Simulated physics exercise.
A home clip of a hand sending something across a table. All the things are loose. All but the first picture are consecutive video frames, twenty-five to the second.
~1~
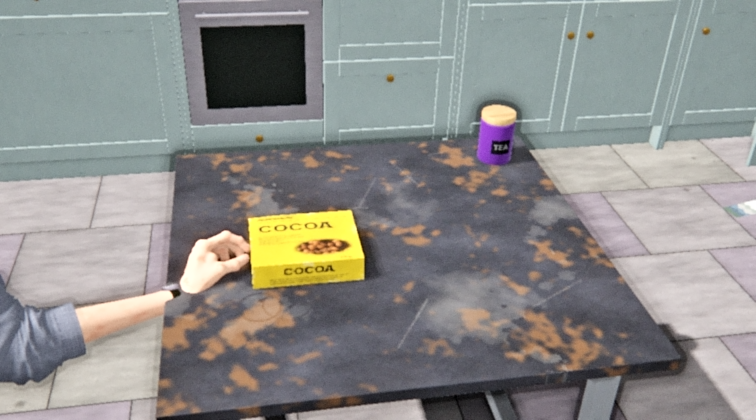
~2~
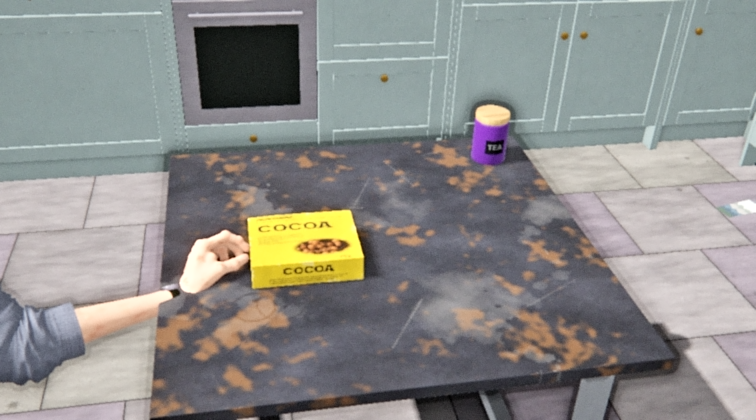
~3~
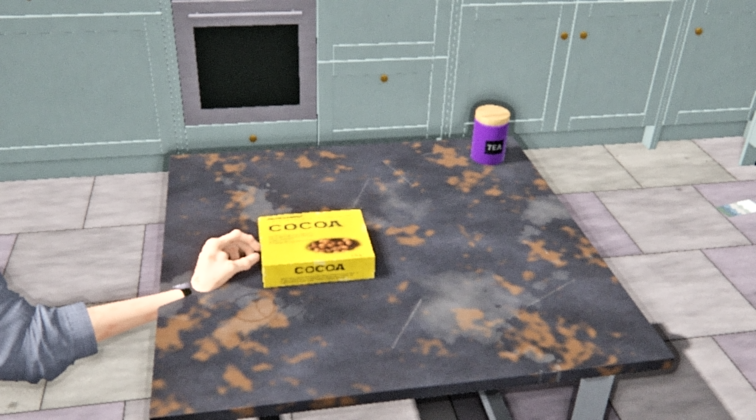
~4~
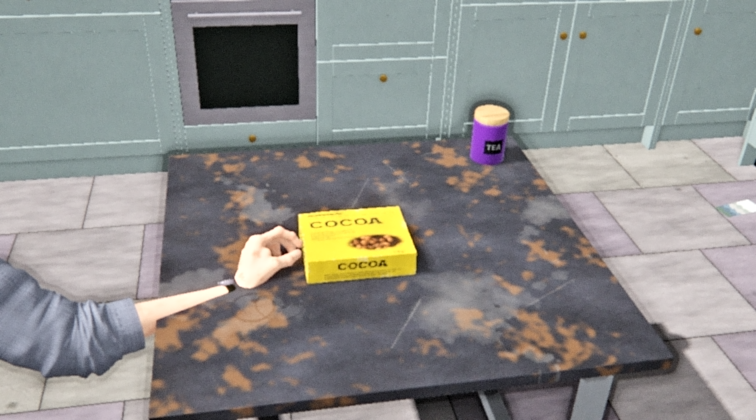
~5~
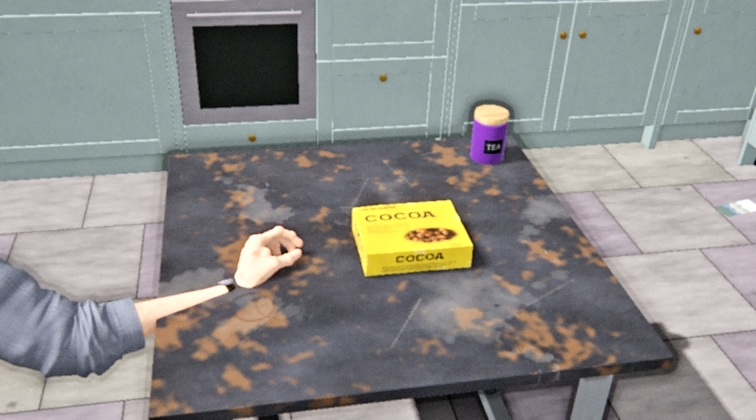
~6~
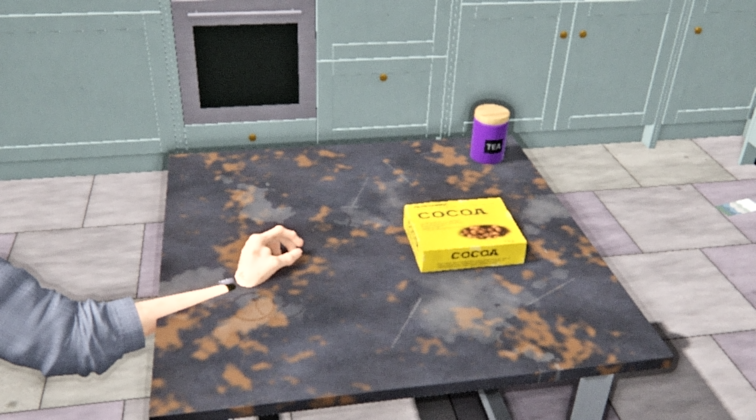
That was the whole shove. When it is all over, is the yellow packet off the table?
The yellow packet falls off the table.
Then, 0.10 s on from there, yellow packet shifted well along near (581, 224).
Then, 0.30 s on from there, yellow packet now off the table.
Then, 0.50 s on from there, things are still on the move.
Then, 0.70 s on from there, as before.
In the end, off the table, yellow packet.
